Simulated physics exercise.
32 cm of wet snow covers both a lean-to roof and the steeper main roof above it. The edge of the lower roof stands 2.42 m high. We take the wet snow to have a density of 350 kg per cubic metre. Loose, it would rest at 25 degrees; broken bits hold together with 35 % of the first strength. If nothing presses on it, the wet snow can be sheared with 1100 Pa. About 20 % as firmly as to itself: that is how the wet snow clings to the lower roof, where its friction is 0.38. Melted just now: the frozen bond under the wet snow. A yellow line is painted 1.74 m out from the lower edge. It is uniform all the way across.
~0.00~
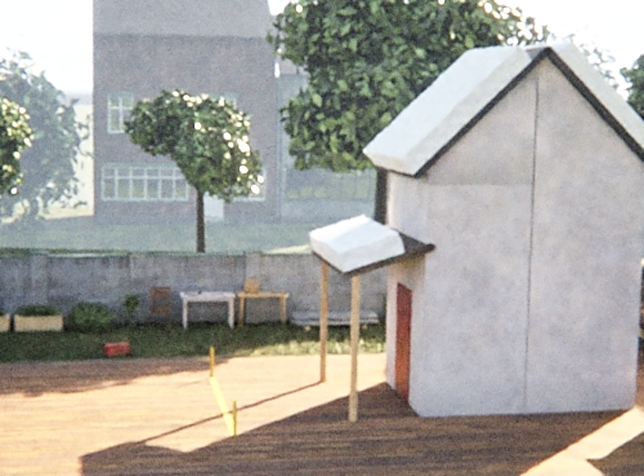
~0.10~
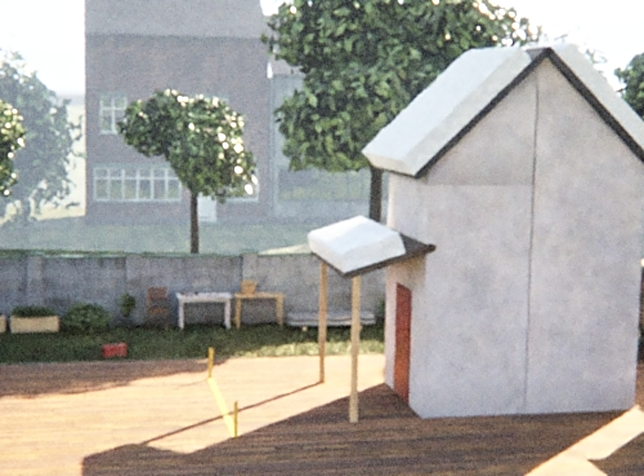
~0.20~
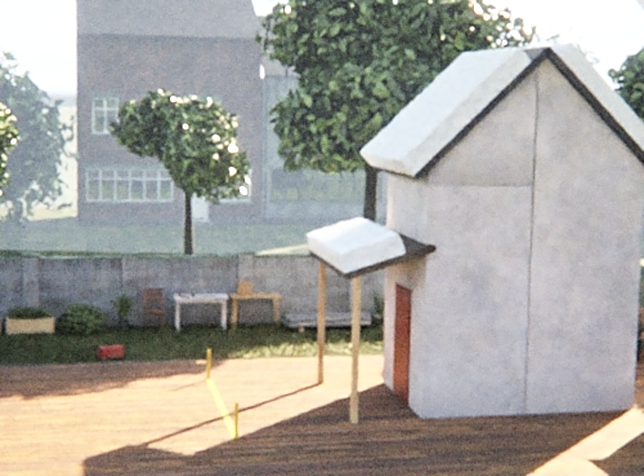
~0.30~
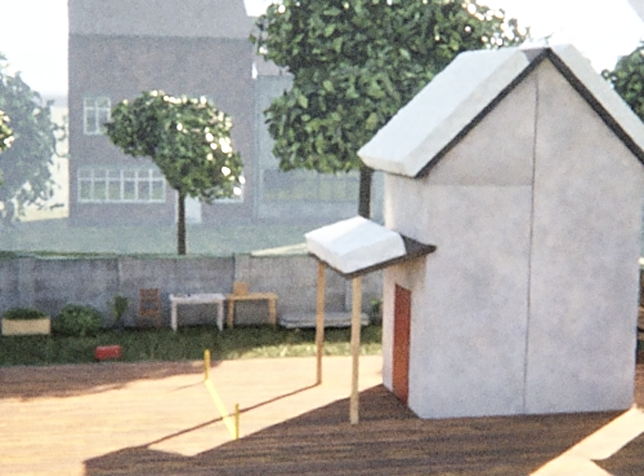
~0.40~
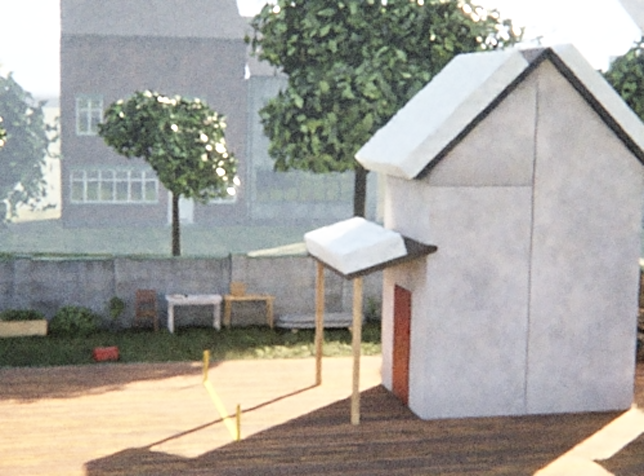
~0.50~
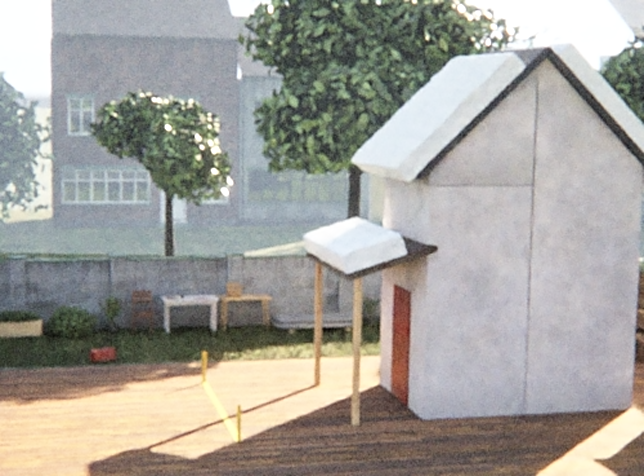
A white slab of snow creeps down the upper roof's left slope as the background drifts left.
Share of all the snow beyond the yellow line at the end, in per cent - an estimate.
23 %.
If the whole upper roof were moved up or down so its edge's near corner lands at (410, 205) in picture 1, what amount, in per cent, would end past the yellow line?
Roughly 5 %.
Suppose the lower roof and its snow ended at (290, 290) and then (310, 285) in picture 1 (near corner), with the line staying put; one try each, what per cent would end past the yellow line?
Try 1: 12 %; try 2: 20 %.
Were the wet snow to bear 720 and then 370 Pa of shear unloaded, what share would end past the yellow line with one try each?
Roughly 40 % followed by roughly 45 %.
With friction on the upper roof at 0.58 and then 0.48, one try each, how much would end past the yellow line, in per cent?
Respectively near 35 % and near 40 %.
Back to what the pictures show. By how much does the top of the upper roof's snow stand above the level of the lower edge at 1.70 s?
Roughly 2.2 m.
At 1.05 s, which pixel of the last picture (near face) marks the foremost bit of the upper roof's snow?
Roughly at the pixel (369, 236).
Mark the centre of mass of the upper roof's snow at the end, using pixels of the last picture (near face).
Near face, approx. (263, 400).
After 1.05 s, none is below the lower edge and 0 % is past the line.
After 1.70 s, none is below the lower edge and 0 % is past the line.
After 2.35 s, 35 % is below the lower edge and 0 % is past the line.
After 3.00 s, 77 % is below the lower edge and 20 % is past the line.
After 4.10 s, at the end, 80 % is below the lower edge and 23 % is past the line.
